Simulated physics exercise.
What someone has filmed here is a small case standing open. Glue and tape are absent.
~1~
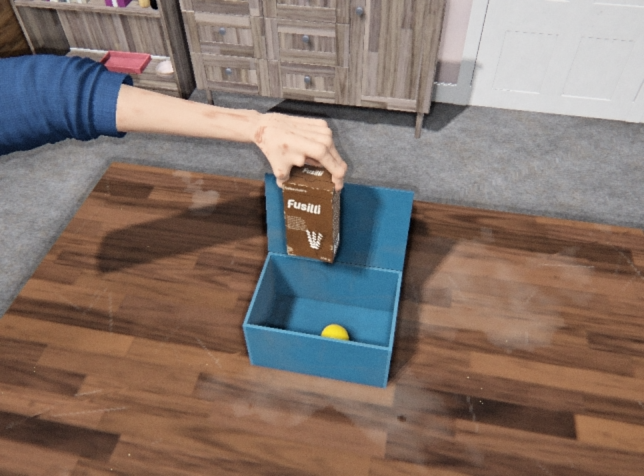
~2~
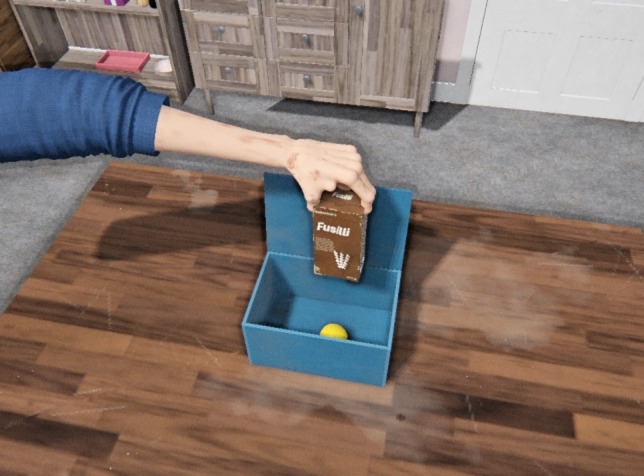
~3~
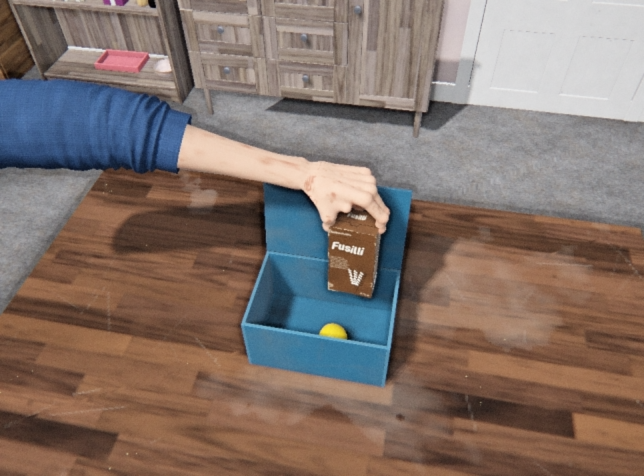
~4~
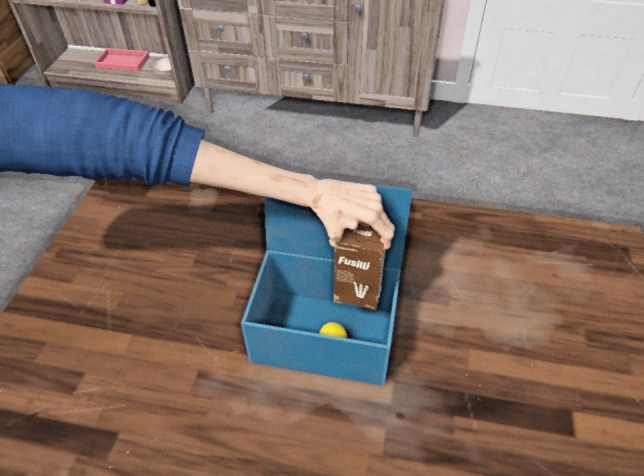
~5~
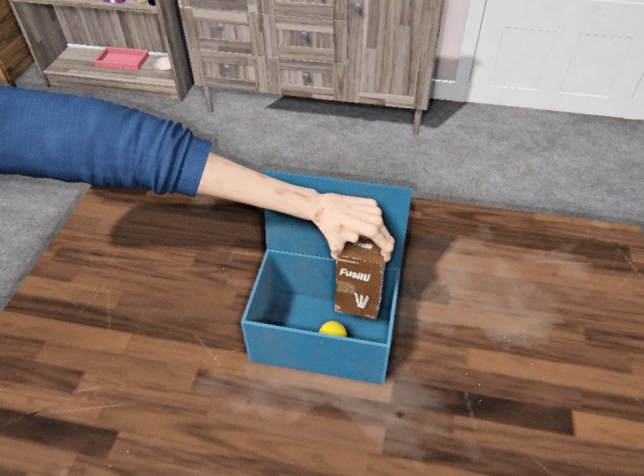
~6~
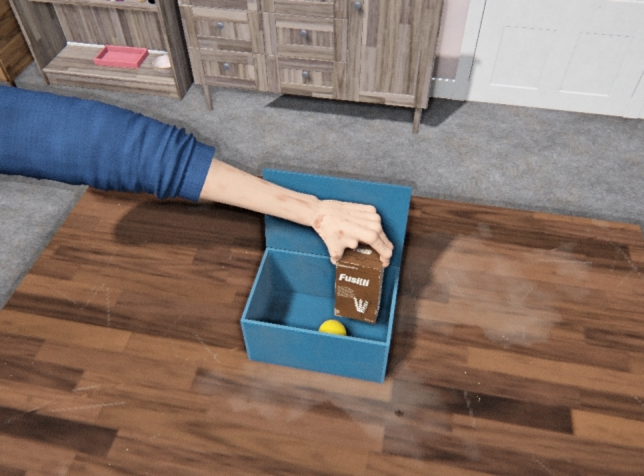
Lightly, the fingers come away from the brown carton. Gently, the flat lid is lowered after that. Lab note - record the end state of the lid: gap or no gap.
I expect the lid to fall short.
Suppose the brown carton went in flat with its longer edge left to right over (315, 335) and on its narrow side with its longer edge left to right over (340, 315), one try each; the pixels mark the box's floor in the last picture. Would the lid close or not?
The lid goes all the way down the first time and goes all the way down the second time.
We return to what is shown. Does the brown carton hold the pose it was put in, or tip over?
As it turns out, it changes its angle.
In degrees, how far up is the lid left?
Close to 40 degrees.
Then, 0.40 s later than the last frame, brown carton moved about its own width near (359, 294); yellow lemon moved a little.
Then, 1.60 s later than the last frame, lid 77° above the rim; brown carton moved about its own width near (360, 296); yellow lemon moved a little.
Then, 3.00 s later than the last frame, lid 49° above the rim; brown carton tilted by 12° near (363, 302); yellow lemon moved a little.
When it is over, lid 42° above the rim; moved from the start, brown carton; yellow lemon as before. End places, in pixels of the last picture, brown carton near (363, 305).
